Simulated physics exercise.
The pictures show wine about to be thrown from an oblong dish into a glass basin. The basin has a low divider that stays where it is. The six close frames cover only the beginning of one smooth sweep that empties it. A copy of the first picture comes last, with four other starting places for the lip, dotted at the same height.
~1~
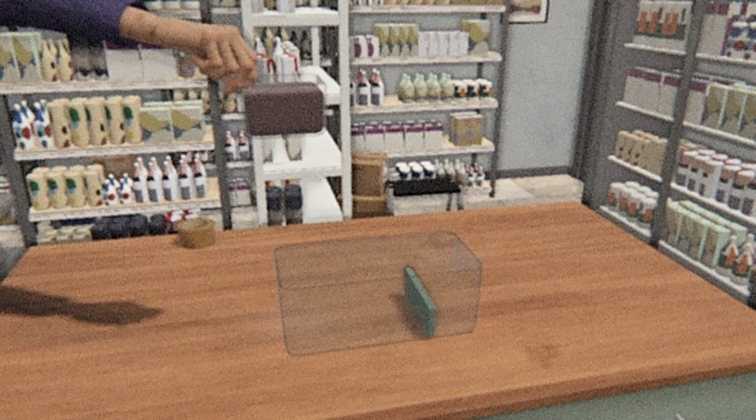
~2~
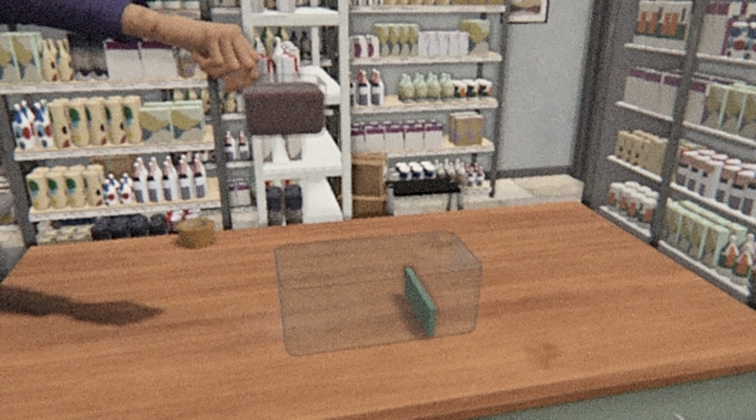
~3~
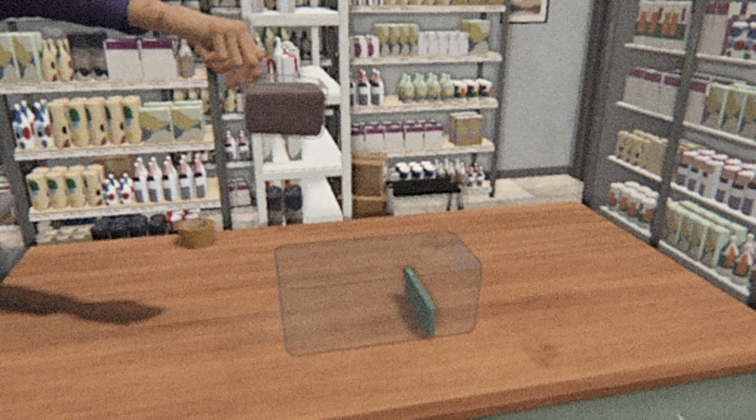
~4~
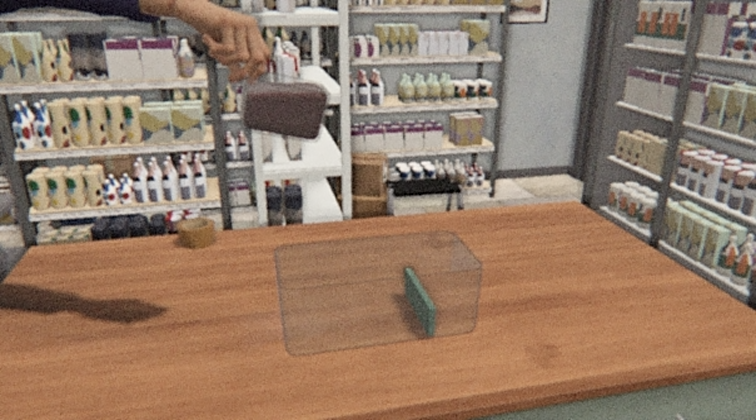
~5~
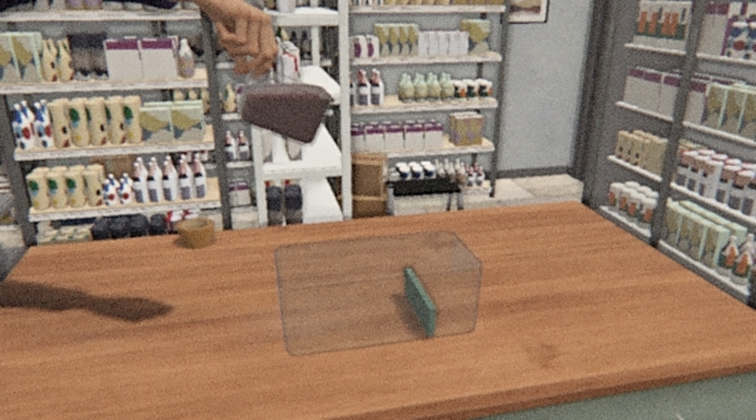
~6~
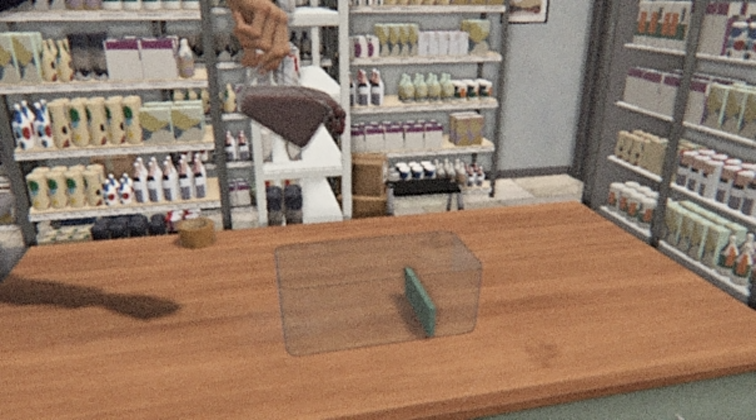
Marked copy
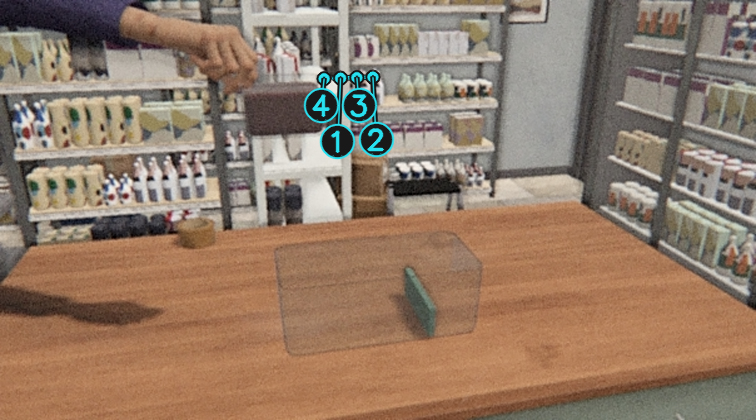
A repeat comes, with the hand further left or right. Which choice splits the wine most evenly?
3 beats the others.
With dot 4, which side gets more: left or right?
The left side.
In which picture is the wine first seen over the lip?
Picture 5.
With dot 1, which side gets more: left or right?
More ends on the left.
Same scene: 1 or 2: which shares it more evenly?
It is 2.
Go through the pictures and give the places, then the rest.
The first picture shows upright, lip at (320, 78); basin from (286, 354) to (475, 329); top of the wall at (419, 287); nothing has left yet.
The second picture shows upright, lip at (320, 79); nothing has left yet.
The third picture shows tipped about 6°, lip at (322, 83); nothing has left yet.
The fourth picture shows tipped about 14°, lip at (325, 88); nothing has left yet.
The fifth picture shows tipped about 23°, lip at (327, 95); wine is over the lip, down to (327, 95).
The sixth picture shows tipped about 35°, lip at (328, 104); wine is over the lip, down to (334, 132).
On the marked copy, 1 at (340, 78); 2 at (372, 77); 3 at (356, 77); 4 at (324, 78).
With 1, about 87 % ends left of the wall and 11 % right of it; 3 % is lost outside.
With 2, about 34 % ends left of the wall and 64 % right of it.
With 3, about 50 % ends left of the wall and 48 % right of it.
With 4, about 93 % ends left of the wall and 5 % right of it.
